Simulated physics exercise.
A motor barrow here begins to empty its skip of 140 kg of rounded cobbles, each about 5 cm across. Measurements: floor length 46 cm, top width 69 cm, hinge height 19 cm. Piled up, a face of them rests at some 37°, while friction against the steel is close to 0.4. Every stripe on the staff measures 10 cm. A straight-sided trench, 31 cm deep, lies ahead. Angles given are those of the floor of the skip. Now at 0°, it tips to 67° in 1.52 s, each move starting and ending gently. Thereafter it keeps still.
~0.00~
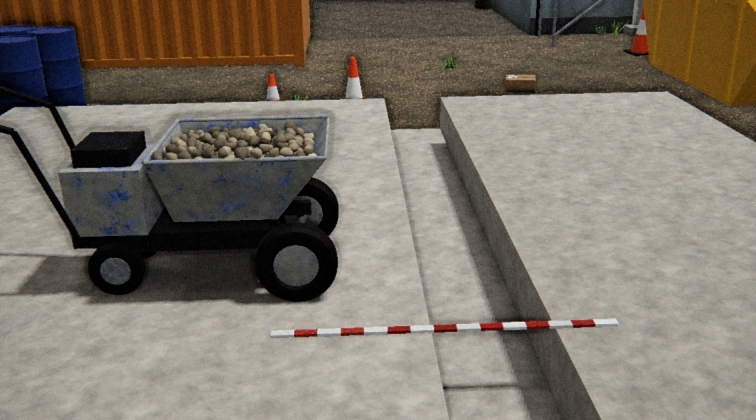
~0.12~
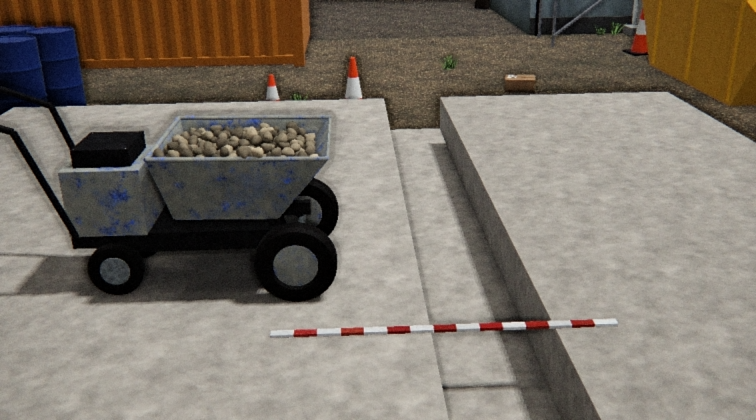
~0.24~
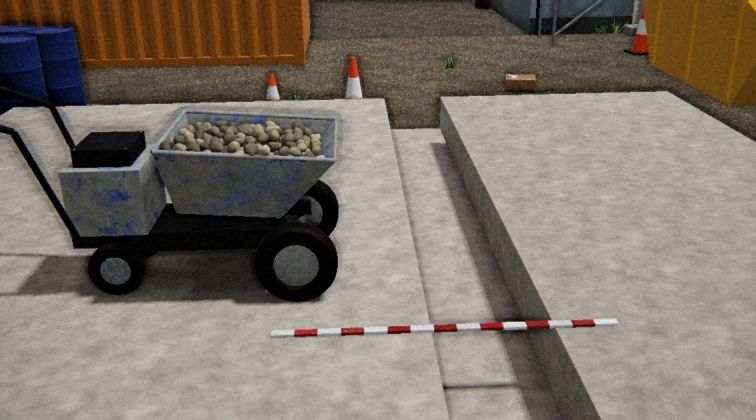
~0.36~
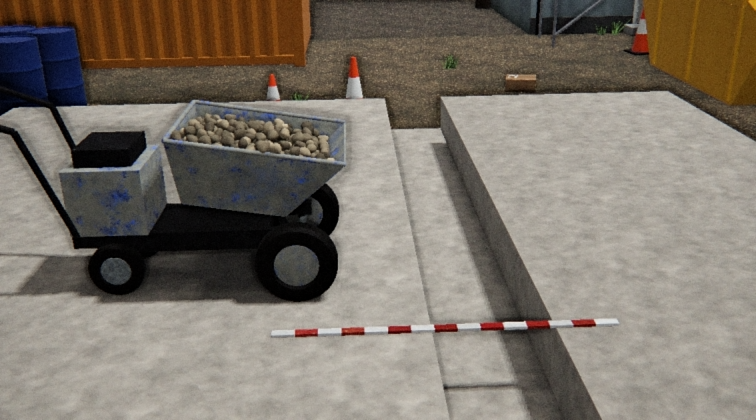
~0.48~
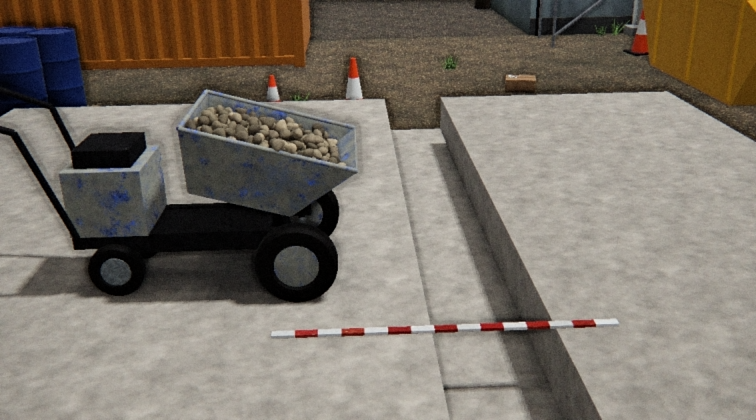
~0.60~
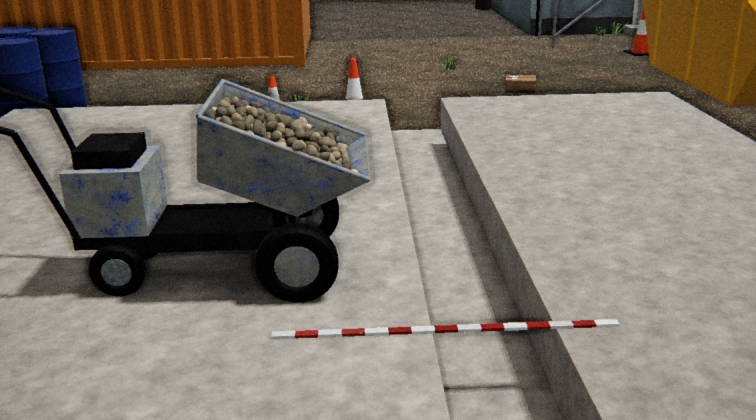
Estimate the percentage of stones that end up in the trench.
Roughly 100 per cent.
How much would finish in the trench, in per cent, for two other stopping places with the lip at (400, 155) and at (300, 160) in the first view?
I'd expect close to 80 per cent at the first and 90 per cent at the second.
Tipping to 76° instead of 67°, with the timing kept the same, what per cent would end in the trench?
Trench share: Approx. 100%.
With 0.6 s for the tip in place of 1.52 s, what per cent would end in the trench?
It'd be some 100 per cent.
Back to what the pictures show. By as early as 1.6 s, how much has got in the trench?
Some 35 per cent of the load by that point.
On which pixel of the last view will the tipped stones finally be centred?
Their centre sits close to (464, 307).
After 1.1 s the floor is at 57°; 99 % in the skip; the foremost stones are at (417, 228).
After 1.6 s the floor is at 67°; 63 % in the skip, 1 % short of the trench, 36 % in the trench; the foremost stones are at (514, 310).
After 2.0 s the floor is at 67°; 33 % in the skip, 1 % short of the trench, 66 % in the trench; the foremost stones are at (520, 310).
After 3.9 s the floor is at 67°; 0 % in the skip, 100 % in the trench; the foremost stones are at (516, 302).
